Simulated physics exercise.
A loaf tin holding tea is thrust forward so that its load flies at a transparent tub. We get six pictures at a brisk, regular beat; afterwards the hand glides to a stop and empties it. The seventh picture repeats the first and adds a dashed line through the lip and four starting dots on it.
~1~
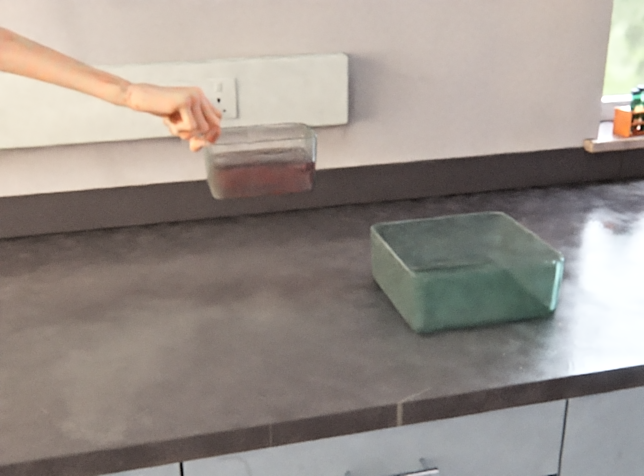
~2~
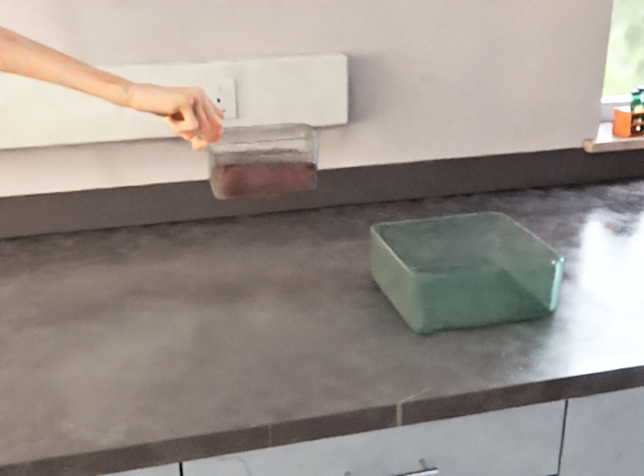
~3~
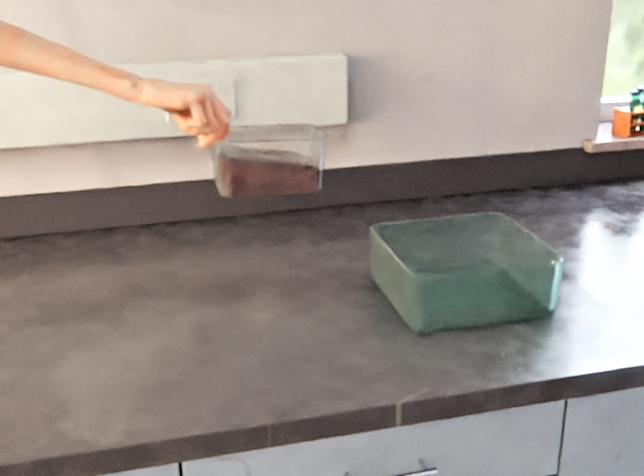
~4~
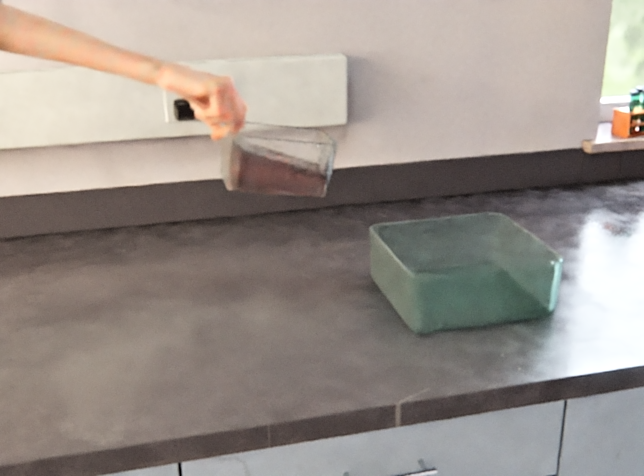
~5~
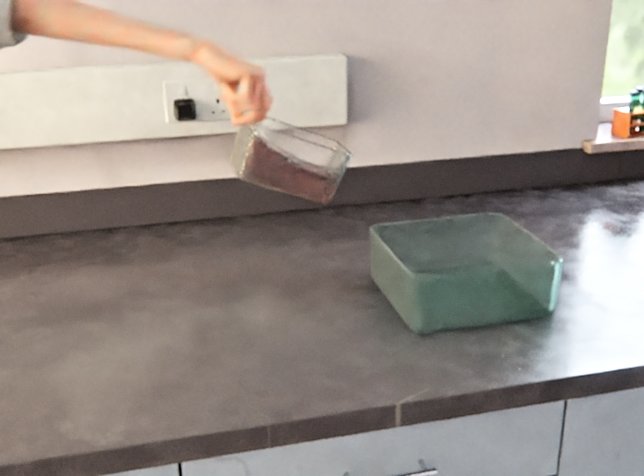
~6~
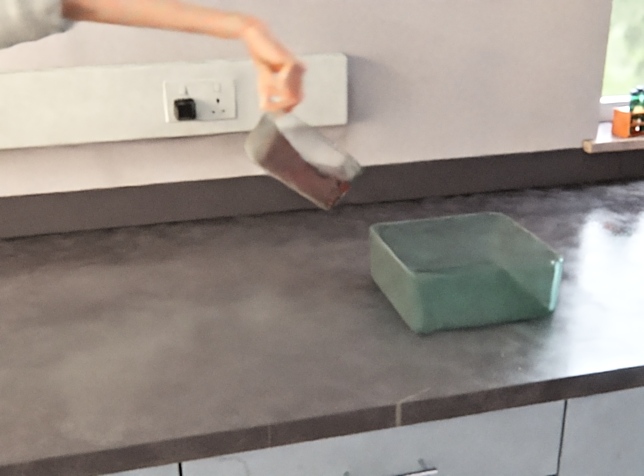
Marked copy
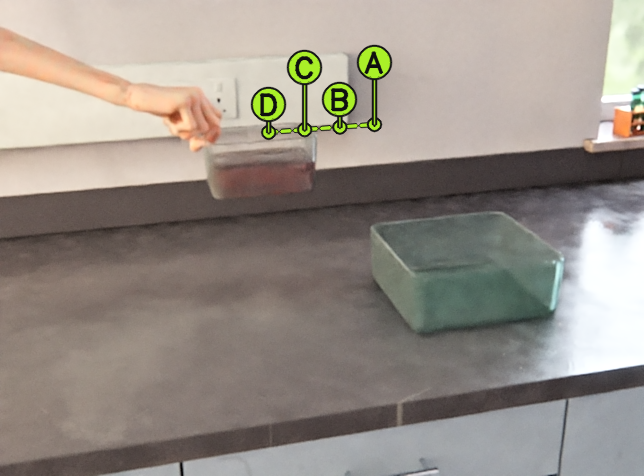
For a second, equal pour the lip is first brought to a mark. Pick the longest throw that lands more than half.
D.
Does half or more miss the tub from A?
No, not at all.
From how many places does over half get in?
All four.
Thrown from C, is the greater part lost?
No, that is safe.
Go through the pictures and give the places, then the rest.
Upright, lip at (310, 129); tub from (410, 331) to (555, 311); nothing has left yet, in the first picture.
Upright, lip at (312, 129); nothing has left yet, in the second picture.
Upright, lip at (318, 130); nothing has left yet, in the third picture.
Tipped about 10°, lip at (330, 137); nothing has left yet, in the fourth picture.
Tipped about 22°, lip at (345, 148); nothing has left yet, in the fifth picture.
Tipped about 38°, lip at (358, 162); nothing has left yet, in the sixth picture.
On the marked copy, A at (374, 124); B at (339, 127); C at (304, 129); D at (268, 132).
If A is chosen, about 90 % lands in the tub, 5 % falls short and 5 % goes beside or beyond.
If B is chosen, about 87 % lands in the tub, 5 % falls short and 7 % goes beside or beyond.
If C is chosen, about 76 % lands in the tub, 5 % falls short and 19 % goes beside or beyond.
If D is chosen, about 63 % lands in the tub, 22 % falls short and 15 % goes beside or beyond.
